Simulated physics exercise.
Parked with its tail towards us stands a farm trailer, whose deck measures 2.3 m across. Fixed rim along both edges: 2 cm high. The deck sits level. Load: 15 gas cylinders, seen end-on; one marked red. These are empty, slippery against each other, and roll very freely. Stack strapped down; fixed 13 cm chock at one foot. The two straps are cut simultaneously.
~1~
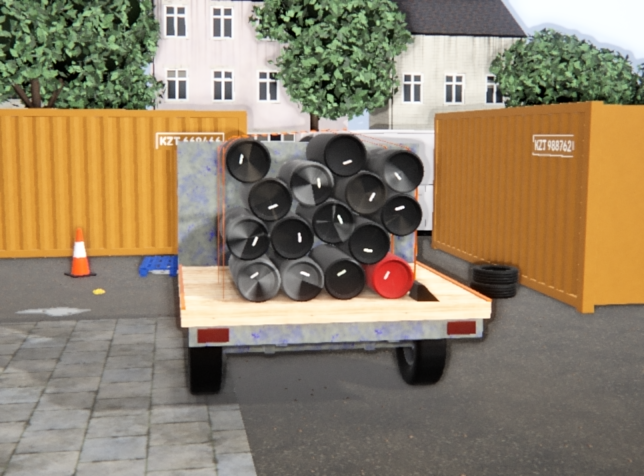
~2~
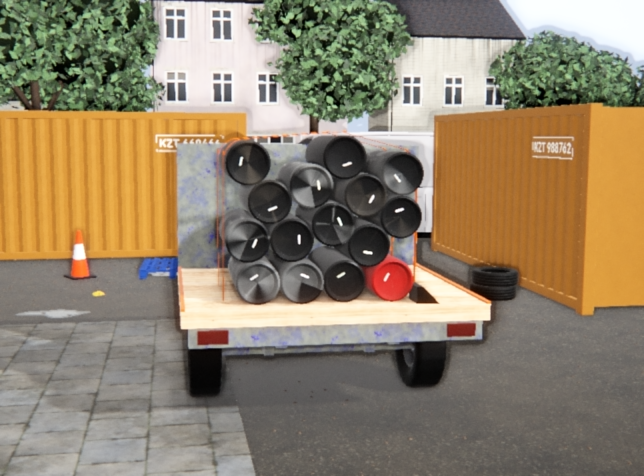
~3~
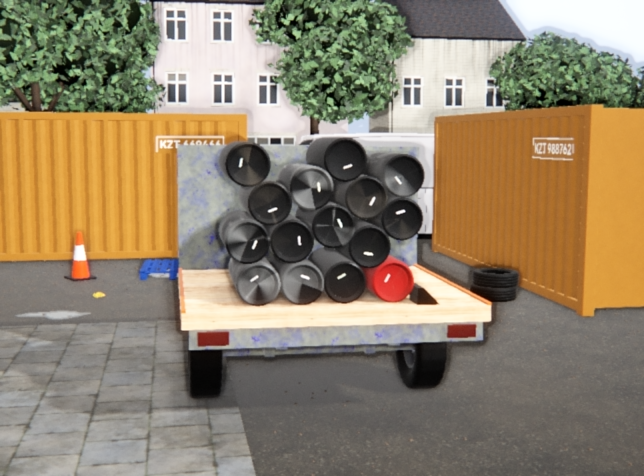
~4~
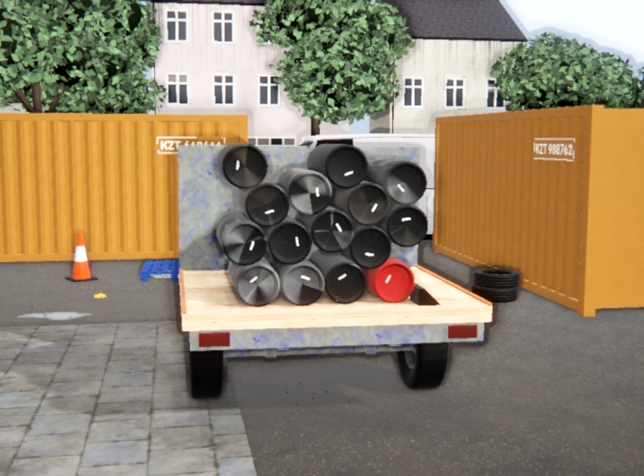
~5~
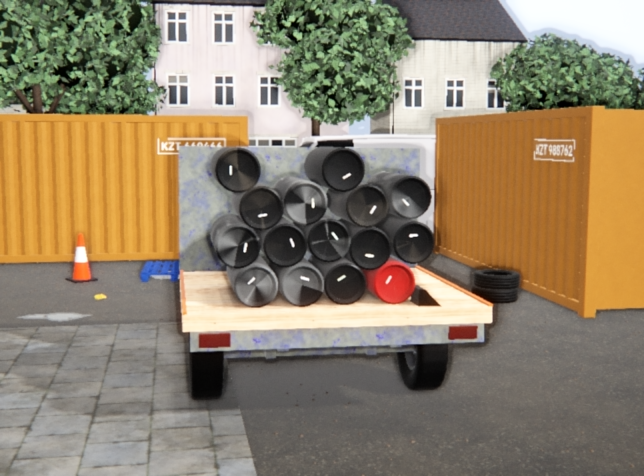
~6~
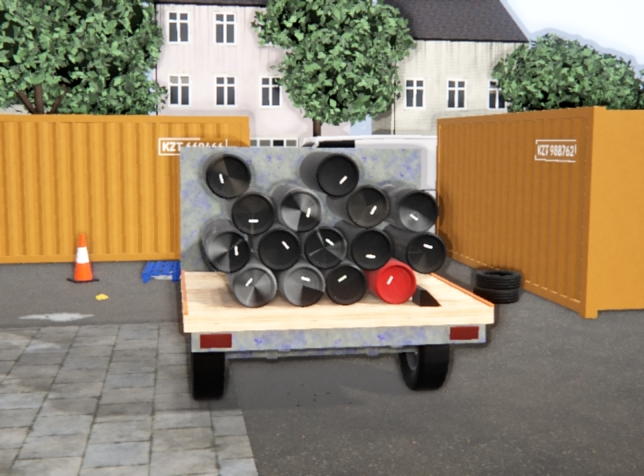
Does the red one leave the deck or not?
The red one stays put.
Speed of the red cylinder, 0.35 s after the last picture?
Speed: Approx. 0.0 m/s.
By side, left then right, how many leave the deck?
3 on the left side and 3 on the right side.
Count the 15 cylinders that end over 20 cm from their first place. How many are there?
The number you get is 11.
Then, 0.4 s past the sixth picture, red is on the deck, 70 cm from the right edge; 1 of 15 is off.
Finally (4.5 s after the last picture), red is on the deck, 70 cm from the right edge; 6 of 15 are off.
